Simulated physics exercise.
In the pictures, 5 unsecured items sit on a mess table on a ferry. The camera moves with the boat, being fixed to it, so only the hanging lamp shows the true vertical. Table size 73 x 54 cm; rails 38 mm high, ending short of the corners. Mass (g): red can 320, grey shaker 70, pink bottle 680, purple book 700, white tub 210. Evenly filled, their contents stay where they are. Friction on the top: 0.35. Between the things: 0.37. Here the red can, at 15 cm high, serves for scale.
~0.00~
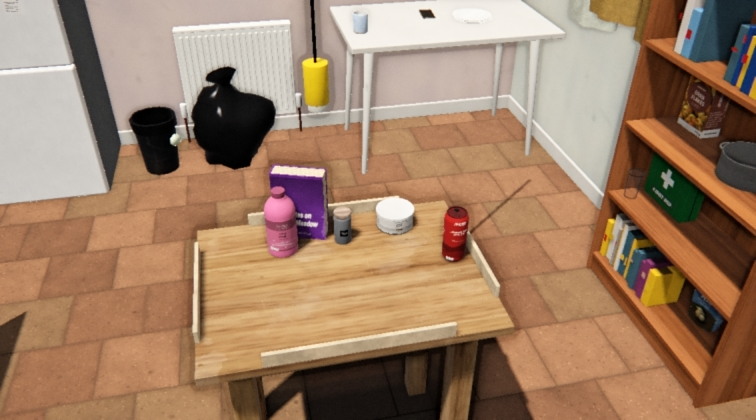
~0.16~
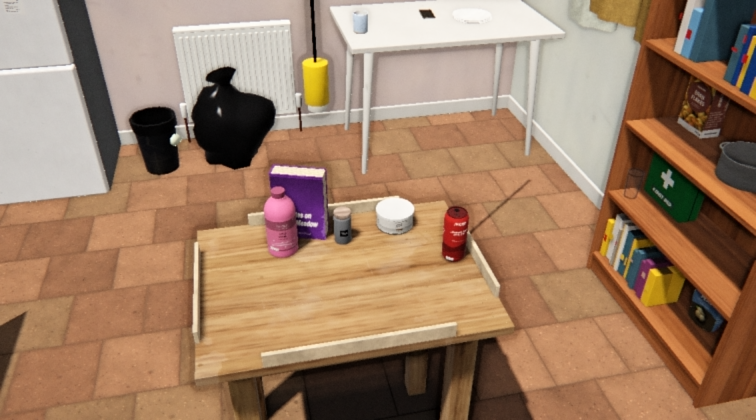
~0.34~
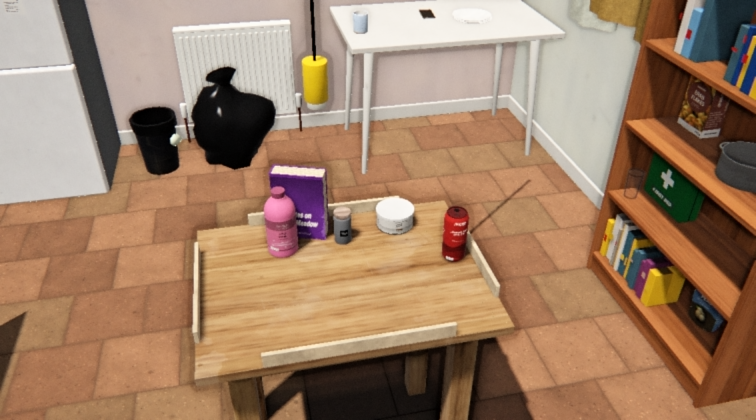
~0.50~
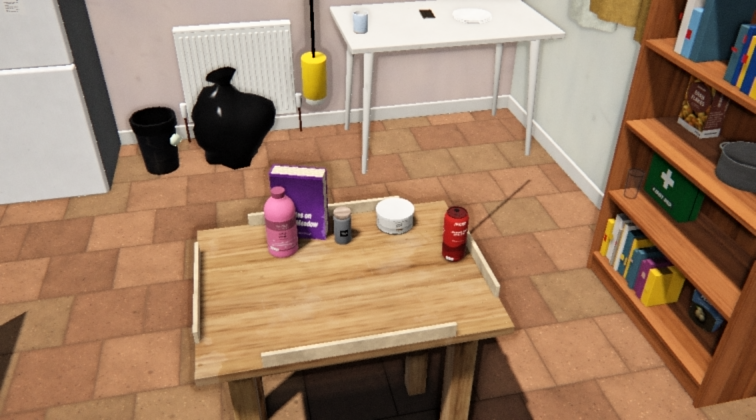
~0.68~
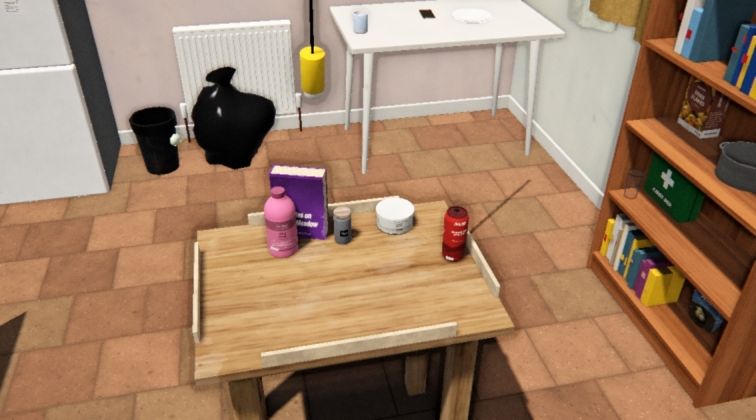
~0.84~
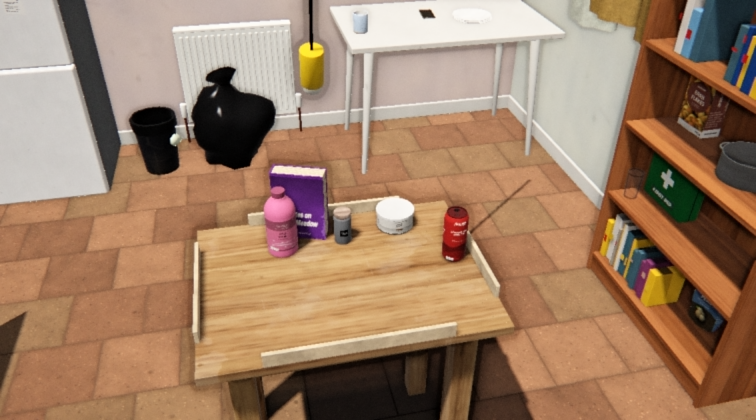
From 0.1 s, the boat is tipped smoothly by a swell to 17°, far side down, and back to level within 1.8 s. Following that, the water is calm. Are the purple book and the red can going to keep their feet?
Well, the purple book does not stay up, while the red can does not tip.
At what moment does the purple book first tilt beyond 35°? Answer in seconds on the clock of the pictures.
At about 1.2 s.
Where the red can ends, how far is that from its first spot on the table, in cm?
It ends up around 0 cm from its start.
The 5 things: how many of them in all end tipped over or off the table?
1.
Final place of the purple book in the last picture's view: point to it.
About (346, 253).
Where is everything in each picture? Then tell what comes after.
Boat level; purple book (300, 203); red can (455, 235), in the first frame.
Boat level; white tub (395, 216); grey shaker (343, 226), in the second frame.
Floor tilted 3°, far side down; pink bottle (281, 220); white tub (395, 216), in the third frame.
Floor tilted 7°, far side down; grey shaker (343, 226); pink bottle (281, 220), in the fourth frame.
Floor tilted 12°, far side down; white tub (395, 216); grey shaker (343, 226), in the fifth frame.
Floor tilted 16°, far side down; purple book (300, 203); red can (455, 235), in the sixth frame.
By 1.34 s, floor tilted 12°, far side down; purple book now off the table.
By 1.54 s, floor tilted 6°, far side down.
By 1.74 s, floor tilted 1°, far side down.
By 2.04 s, boat level.
When it is over (2.4 s), off the table and tipped over, purple book; the other 4 within 5 cm of the start. In the last view, purple book near (346, 253), red can near (455, 235).
